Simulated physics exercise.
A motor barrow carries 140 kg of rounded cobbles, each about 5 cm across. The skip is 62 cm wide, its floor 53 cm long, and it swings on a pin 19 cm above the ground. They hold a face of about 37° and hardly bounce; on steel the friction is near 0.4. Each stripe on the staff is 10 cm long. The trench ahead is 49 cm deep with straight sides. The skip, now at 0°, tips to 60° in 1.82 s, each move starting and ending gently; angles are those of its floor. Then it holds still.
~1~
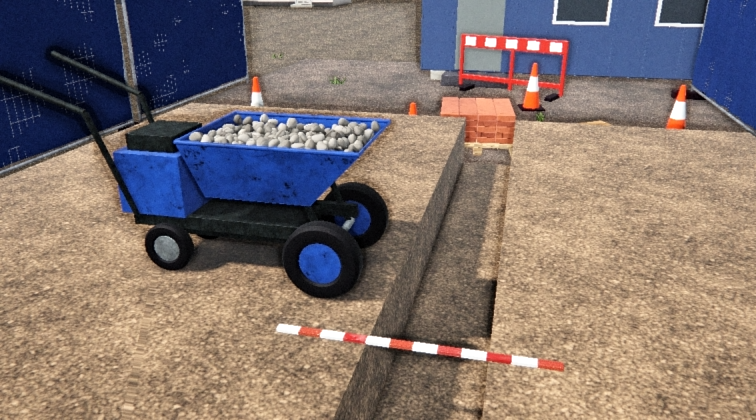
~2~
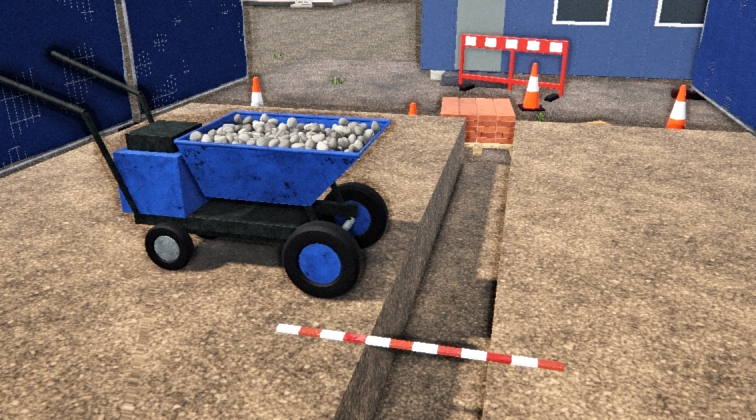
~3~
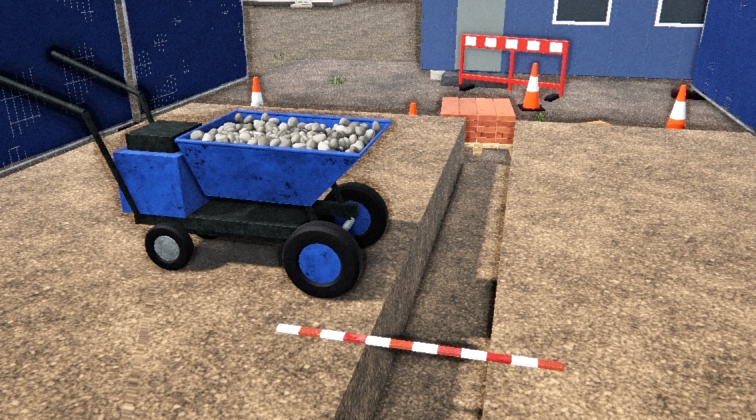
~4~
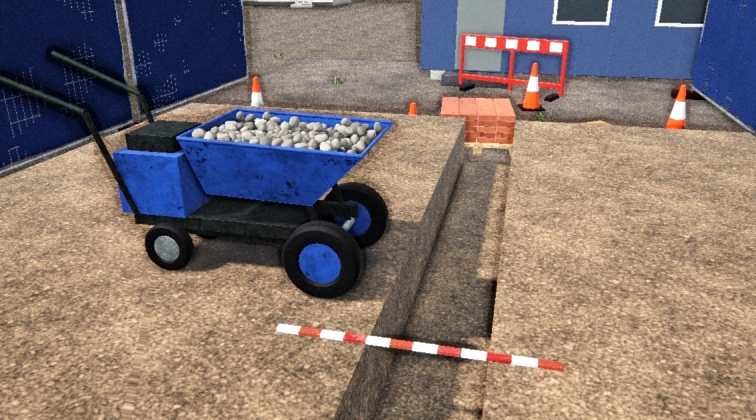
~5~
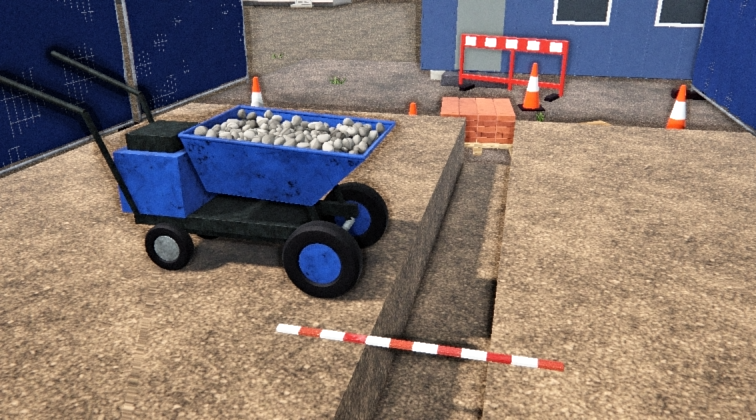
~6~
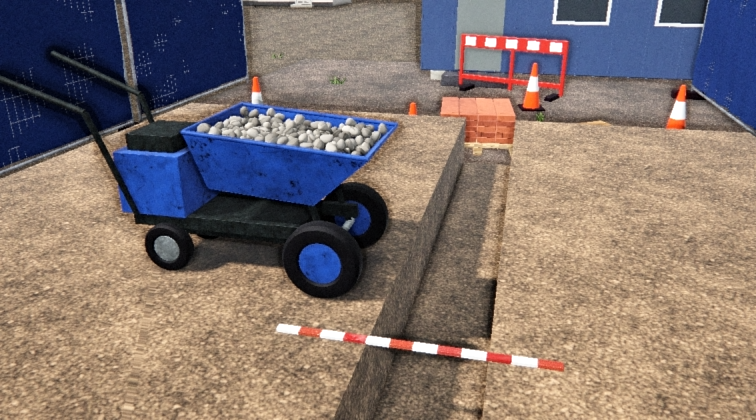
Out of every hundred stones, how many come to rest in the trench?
Some 76 per cent of it.
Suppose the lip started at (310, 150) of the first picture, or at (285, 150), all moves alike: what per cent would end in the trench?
About 100 and 100 per cent.
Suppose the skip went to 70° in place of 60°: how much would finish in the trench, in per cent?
It would be near 70 per cent.
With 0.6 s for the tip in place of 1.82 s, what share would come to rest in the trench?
In that case some 55 per cent.
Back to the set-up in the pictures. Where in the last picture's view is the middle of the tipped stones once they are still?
Near (471, 352).
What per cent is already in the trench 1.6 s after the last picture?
About 25 per cent by then.
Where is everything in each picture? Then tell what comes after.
The skip is at 0°, its lip at (359, 155); the top of the load is at (317, 127), in the first frame.
Lip at (360, 155), floor tilted 0°, highest stones at (304, 126), in the second frame.
The skip is at 1°, its lip at (361, 156); the top of the load is at (291, 124), in the third frame.
Lip at (363, 157), floor tilted 2°, highest stones at (292, 123), in the fourth frame.
Lip at (365, 158), floor tilted 3°, highest stones at (266, 121), in the fifth frame.
Lip at (368, 160), floor tilted 4°, highest stones at (258, 119), in the sixth frame.
Then, 1.1 s after the last picture the floor is at 50°, 100 % in the skip; the foremost stones are at (441, 199).
Then, 1.6 s after the last picture the floor is at 60°, 65 % in the skip, 25 % in the trench, 9 % past the trench; the foremost stones are at (542, 294).
Then, 2.0 s after the last picture the floor is at 60°, 37 % in the skip, 41 % in the trench, 22 % past the trench; the foremost stones are at (599, 293).
Then, 3.9 s after the last picture the floor is at 60°, 1 % in the skip, 76 % in the trench, 23 % past the trench; the foremost stones are at (632, 291).
